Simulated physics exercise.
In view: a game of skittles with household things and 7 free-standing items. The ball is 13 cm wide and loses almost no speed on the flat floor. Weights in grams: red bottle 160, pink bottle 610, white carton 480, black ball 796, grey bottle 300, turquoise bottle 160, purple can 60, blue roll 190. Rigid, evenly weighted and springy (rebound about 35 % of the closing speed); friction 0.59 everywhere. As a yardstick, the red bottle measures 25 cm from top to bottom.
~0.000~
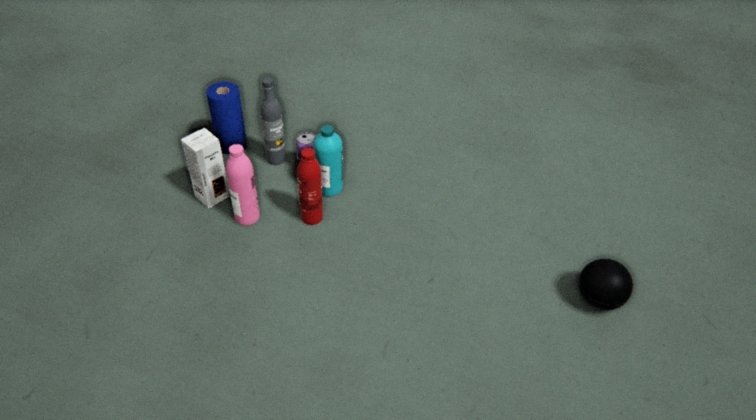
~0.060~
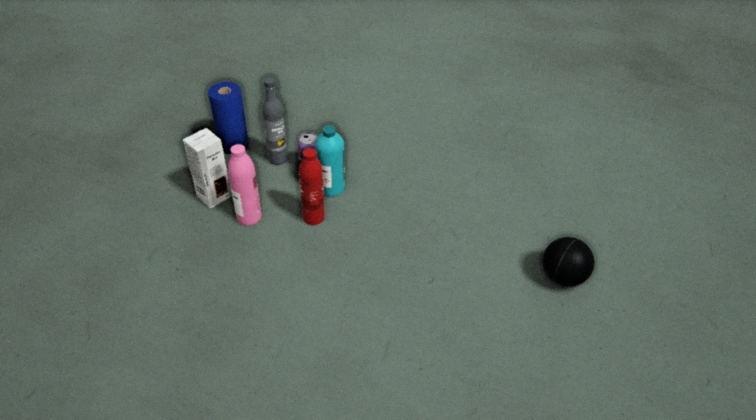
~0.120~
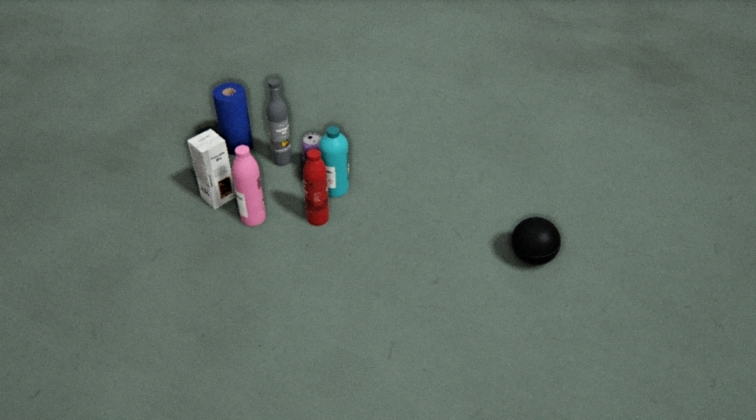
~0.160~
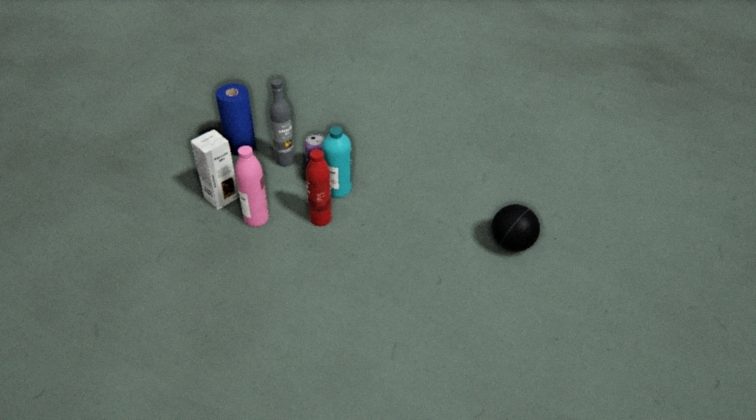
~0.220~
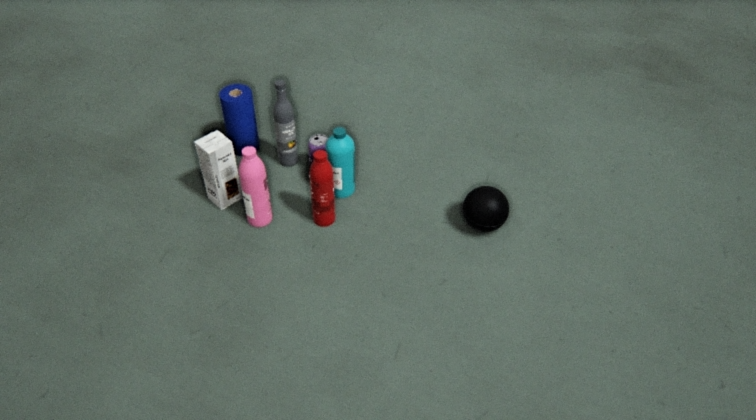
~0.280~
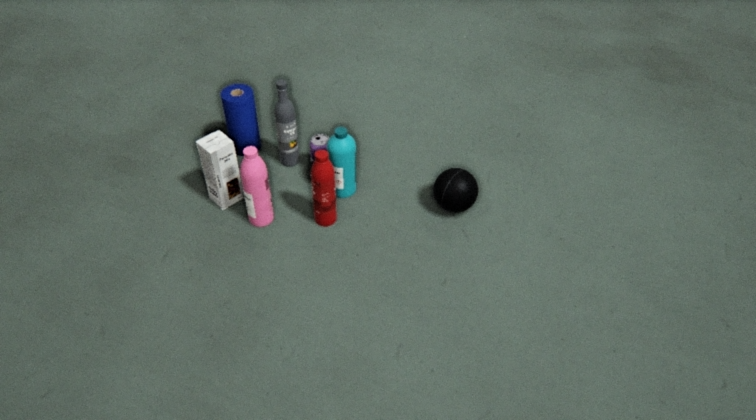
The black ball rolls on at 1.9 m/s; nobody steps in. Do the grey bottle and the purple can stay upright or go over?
The grey bottle stays upright and the purple can stays upright.
Around 0.48 s, 89 cm rolled; black ball near (363, 136).
Around 0.88 s, 163 cm rolled; black ball near (219, 52).
Around 1.18 s, black ball near (136, 4).
Finally (1.3 s), all 7 still in place (within 8 cm). Final places as that camera would see them, grey bottle near (286, 124), purple can near (321, 154).
